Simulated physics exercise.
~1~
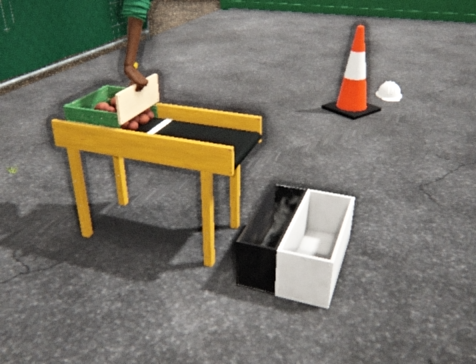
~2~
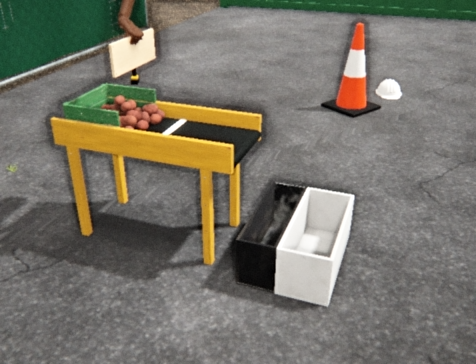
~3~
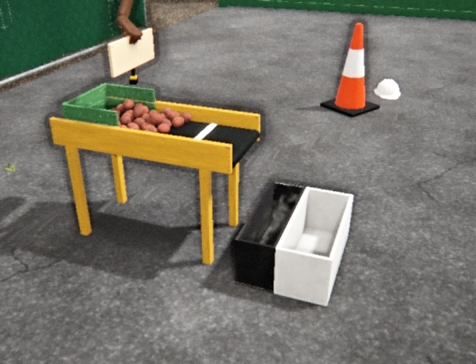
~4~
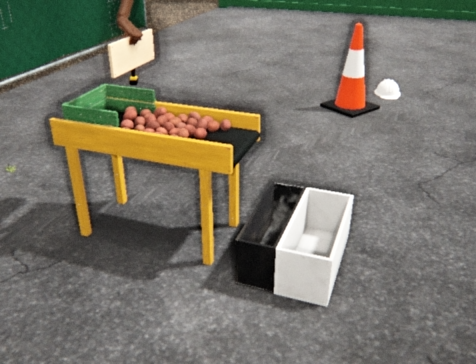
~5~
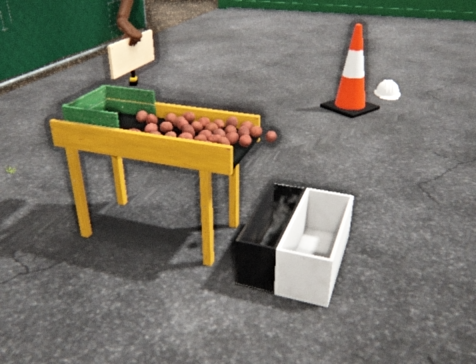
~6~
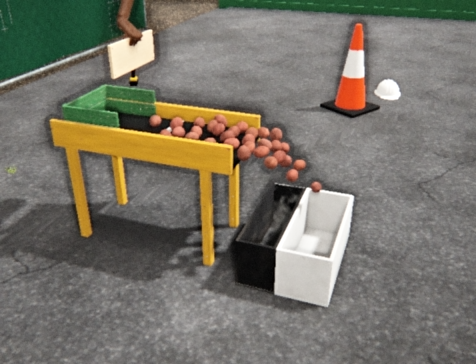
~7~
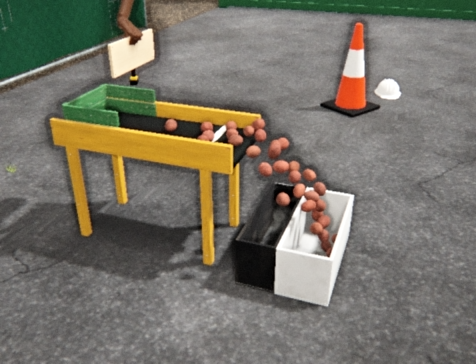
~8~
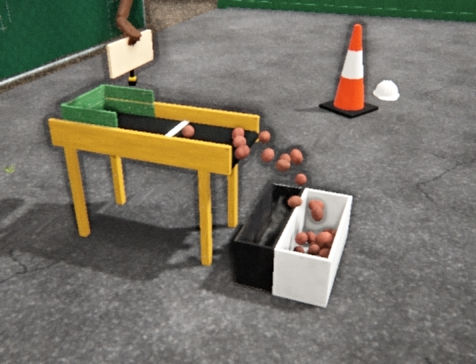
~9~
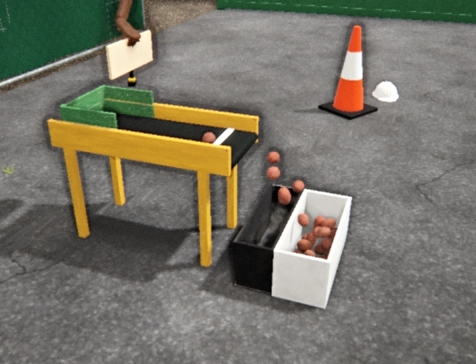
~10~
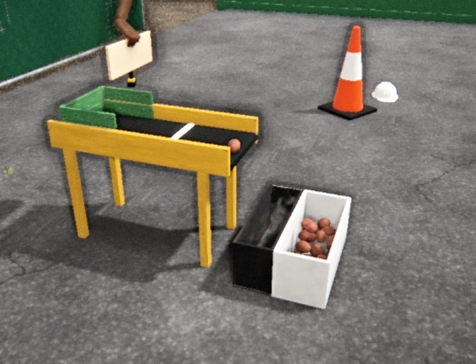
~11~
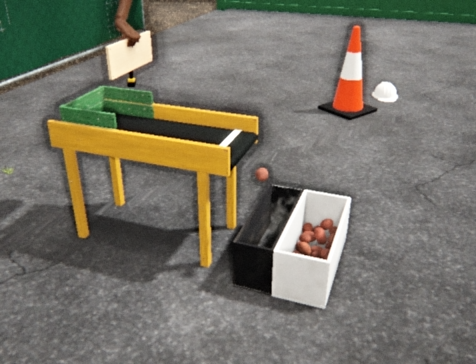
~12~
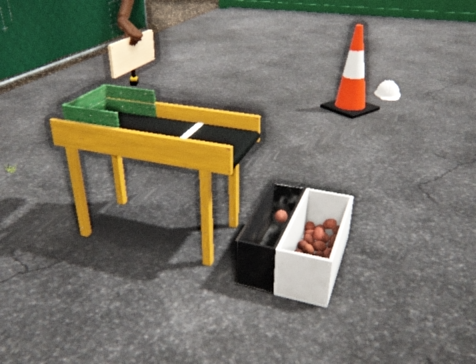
Red potatoes sit in a green pen at the left end of a yellow-framed black belt on a grey paved yard, seen from above by a slightly swaying camera. A black box and a white bin stand side by side beyond the belt's right end, with an orange cone and white helmet behind. A hand lifts the pale gate, and the potatoes spread rightward along the belt. They pour off the end in a stream, mostly dropping into the white bin. The last potato trails behind and falls short into the black box, while the rest lie in the white bin.
